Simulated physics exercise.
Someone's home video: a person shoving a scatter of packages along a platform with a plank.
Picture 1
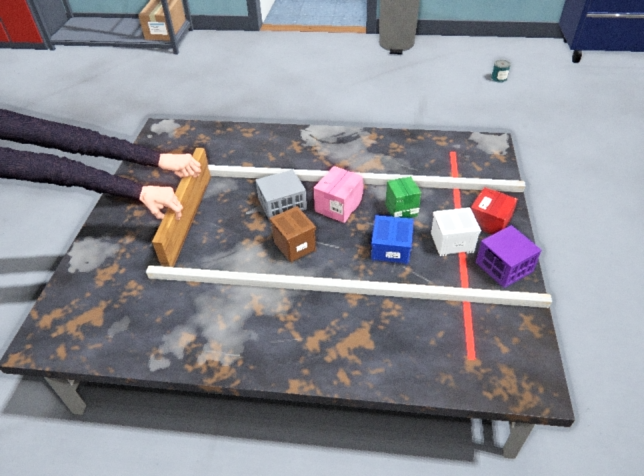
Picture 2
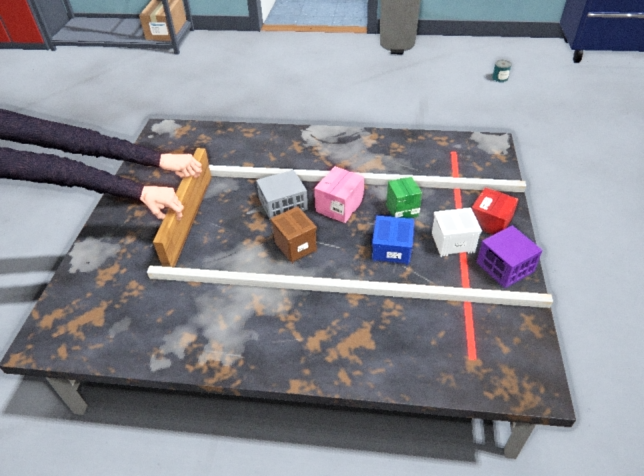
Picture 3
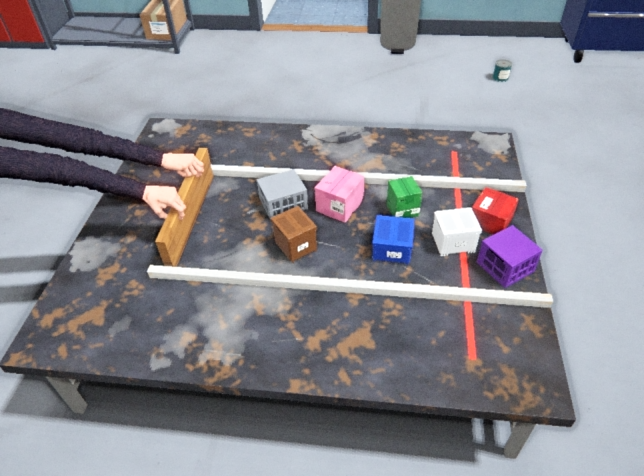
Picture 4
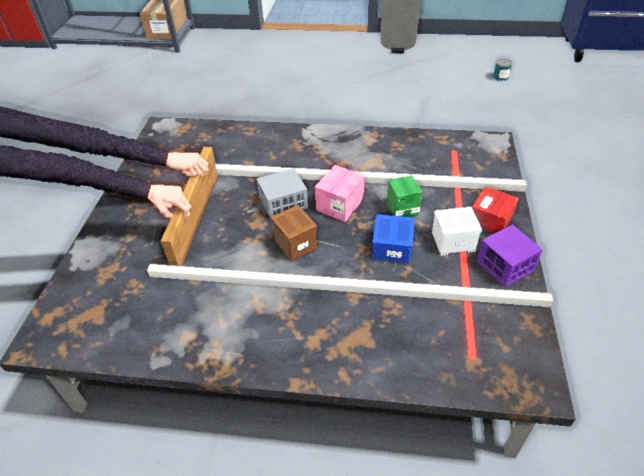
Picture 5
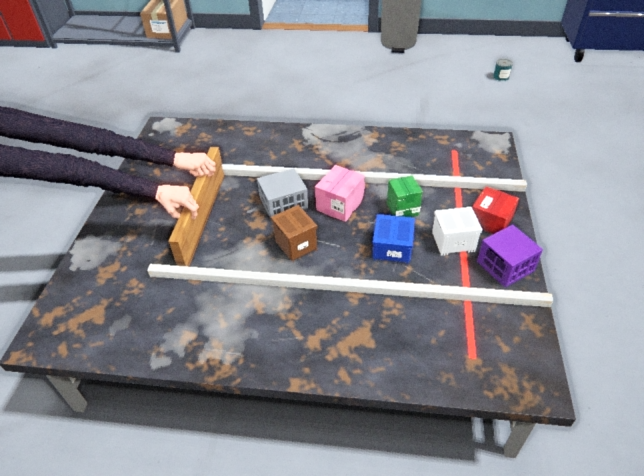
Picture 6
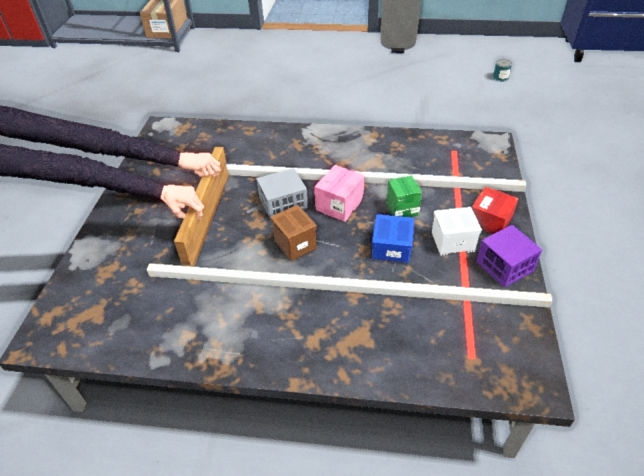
A dark, rust-stained table in a room with a pale grey floor is seen from above at an angle by a still camera. Between two white rails sit grey, brown, pink, green, blue, white, red and purple boxes, with a red line crossing near the right. Two dark-sleeved arms at the left slide a wooden plank slightly rightward, while the boxes stay practically still.
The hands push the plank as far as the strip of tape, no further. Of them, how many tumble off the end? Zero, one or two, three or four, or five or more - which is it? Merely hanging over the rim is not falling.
So the tally of ones that come down is three, perhaps four, really.
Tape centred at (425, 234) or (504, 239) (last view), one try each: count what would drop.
1, then 6.
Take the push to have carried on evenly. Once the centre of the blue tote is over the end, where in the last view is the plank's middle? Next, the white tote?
The middle is at (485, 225) when it's the blue tote, and at (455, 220) when it's the white tote.
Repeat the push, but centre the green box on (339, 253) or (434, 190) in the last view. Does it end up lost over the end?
It keeps its place, then topples off.
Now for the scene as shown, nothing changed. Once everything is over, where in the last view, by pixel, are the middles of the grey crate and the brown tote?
Grey crate at about (482, 209), brown tote at about (483, 255).
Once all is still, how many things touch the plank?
In contact: 2.
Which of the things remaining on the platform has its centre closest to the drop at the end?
The pink parcel winds up nearest.
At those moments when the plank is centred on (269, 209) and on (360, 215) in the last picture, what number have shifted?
So 2, and at the other place 5.
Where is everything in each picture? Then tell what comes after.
In the first picture, purple crate (508, 256); red box (492, 212); white tote (454, 232); plank (185, 206); tape (461, 237).
In the second picture, red box (493, 212); grey crate (282, 195).
In the third picture, white tote (455, 232); plank (188, 205).
In the fourth picture, purple crate (509, 256); pink parcel (340, 193).
In the fifth picture, red box (493, 211); brown tote (295, 234).
In the sixth picture, purple crate (508, 256); red box (493, 211); white tote (455, 231); plank (205, 205); tape (461, 236).
Soon after, none off yet; purple crate at rest near (508, 256); red box at rest near (493, 211); white tote at rest near (455, 231).
Then, none off yet; purple crate at rest near (508, 256); red box moved a little near (499, 213); white tote moved a little near (460, 231).
At rest, the number that fall off is three or four; fallen, green box, white tote and red box.
